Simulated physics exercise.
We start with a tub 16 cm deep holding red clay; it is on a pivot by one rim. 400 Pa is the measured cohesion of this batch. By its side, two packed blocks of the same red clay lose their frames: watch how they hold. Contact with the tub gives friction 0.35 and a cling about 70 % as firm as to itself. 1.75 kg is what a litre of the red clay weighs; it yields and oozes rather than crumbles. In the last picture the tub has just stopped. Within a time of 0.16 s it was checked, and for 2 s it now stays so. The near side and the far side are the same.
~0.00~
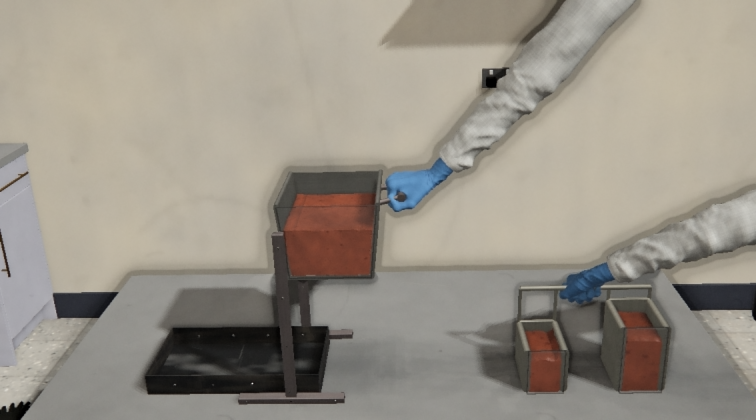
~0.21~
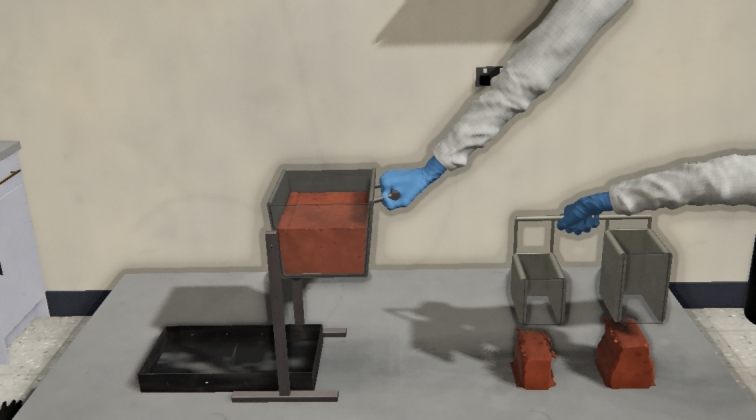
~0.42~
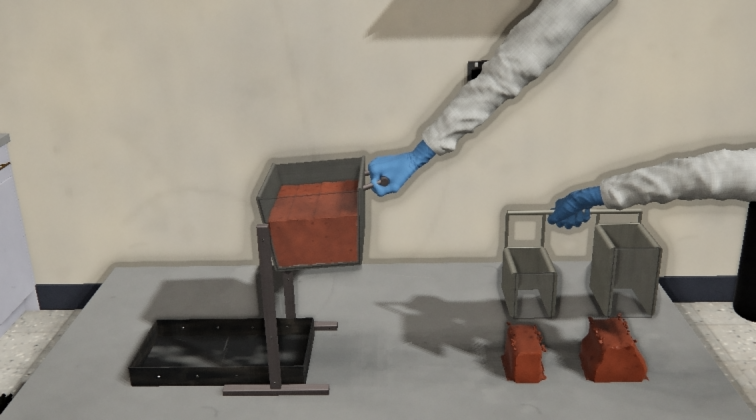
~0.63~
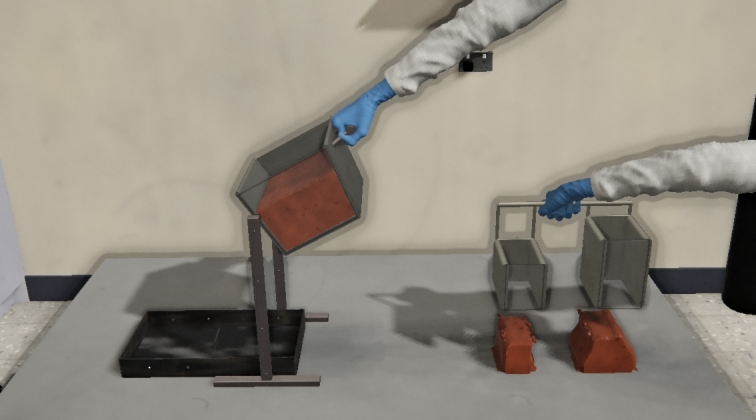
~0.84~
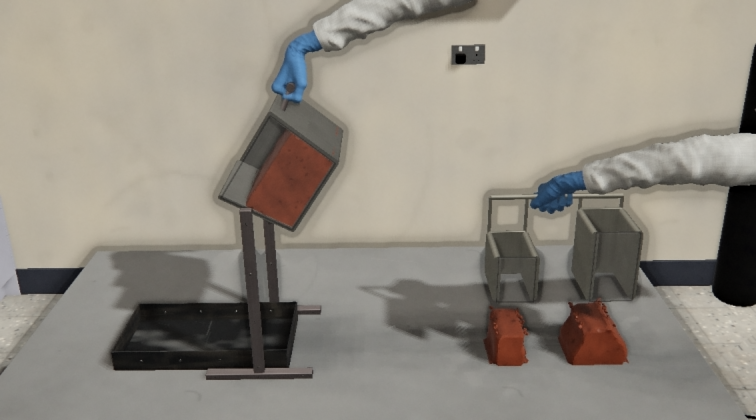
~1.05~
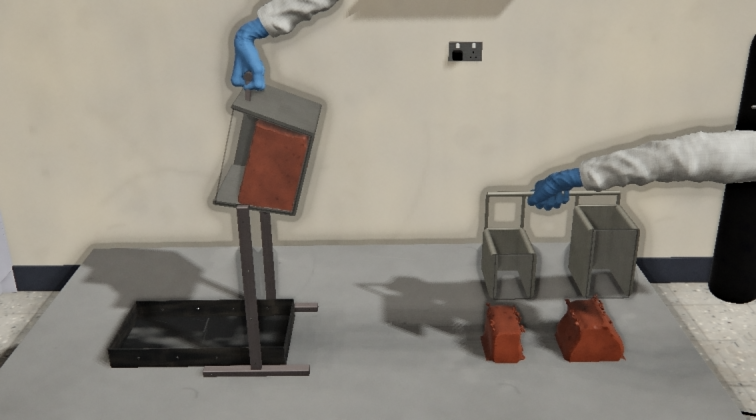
Gloved hands lifting two small moulds off red clay blocks, the larger slumping, then tilting a clay-filled tub up leftward on its stand.
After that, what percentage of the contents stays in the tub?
100 %.
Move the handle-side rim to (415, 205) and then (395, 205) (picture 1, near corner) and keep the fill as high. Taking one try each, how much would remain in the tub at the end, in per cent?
I'd say near 65 percent the first time and near 75 percent the second.
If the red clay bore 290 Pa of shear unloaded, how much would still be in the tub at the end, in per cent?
That comes out at roughly 90 %.
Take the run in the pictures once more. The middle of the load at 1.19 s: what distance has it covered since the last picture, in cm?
The change is near 1 cm.
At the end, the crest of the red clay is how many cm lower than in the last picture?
3 cm.
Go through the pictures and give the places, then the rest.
Handle-side rim at (375, 205), tilt 0 degrees; top of the red clay at (285, 230); blocks stand 8.8 cm, 14 cm (left to right), in the first frame.
Handle-side rim at (368, 203), tilt 0 degrees; top of the red clay at (279, 228); blocks stand 8.7 cm, 12 cm (left to right), in the second frame.
Handle-side rim at (357, 190), tilt 4 degrees; top of the red clay at (348, 215); blocks stand 8.7 cm, 10 cm (left to right), in the third frame.
Handle-side rim at (323, 148), tilt 28 degrees; top of the red clay at (334, 174); blocks stand 8.7 cm, 10 cm (left to right), in the fourth frame.
Handle-side rim at (269, 116), tilt 57 degrees; top of the red clay at (294, 135); blocks stand 8.7 cm, 10 cm (left to right), in the fifth frame.
Handle-side rim at (233, 110), tilt 75 degrees; top of the red clay at (255, 126); blocks stand 8.7 cm, 10 cm (left to right), in the sixth frame.
After 1.19 s, the tub is at 75 degrees and holds 100 %.
After 1.36 s, the tub is at 75 degrees and holds 100 %.
After 1.53 s, the tub is at 75 degrees and holds 100 %.
After 1.70 s, the tub is at 75 degrees and holds 100 %.
After 3.05 s, at the end, the tub is at 75 degrees and holds 100 %.
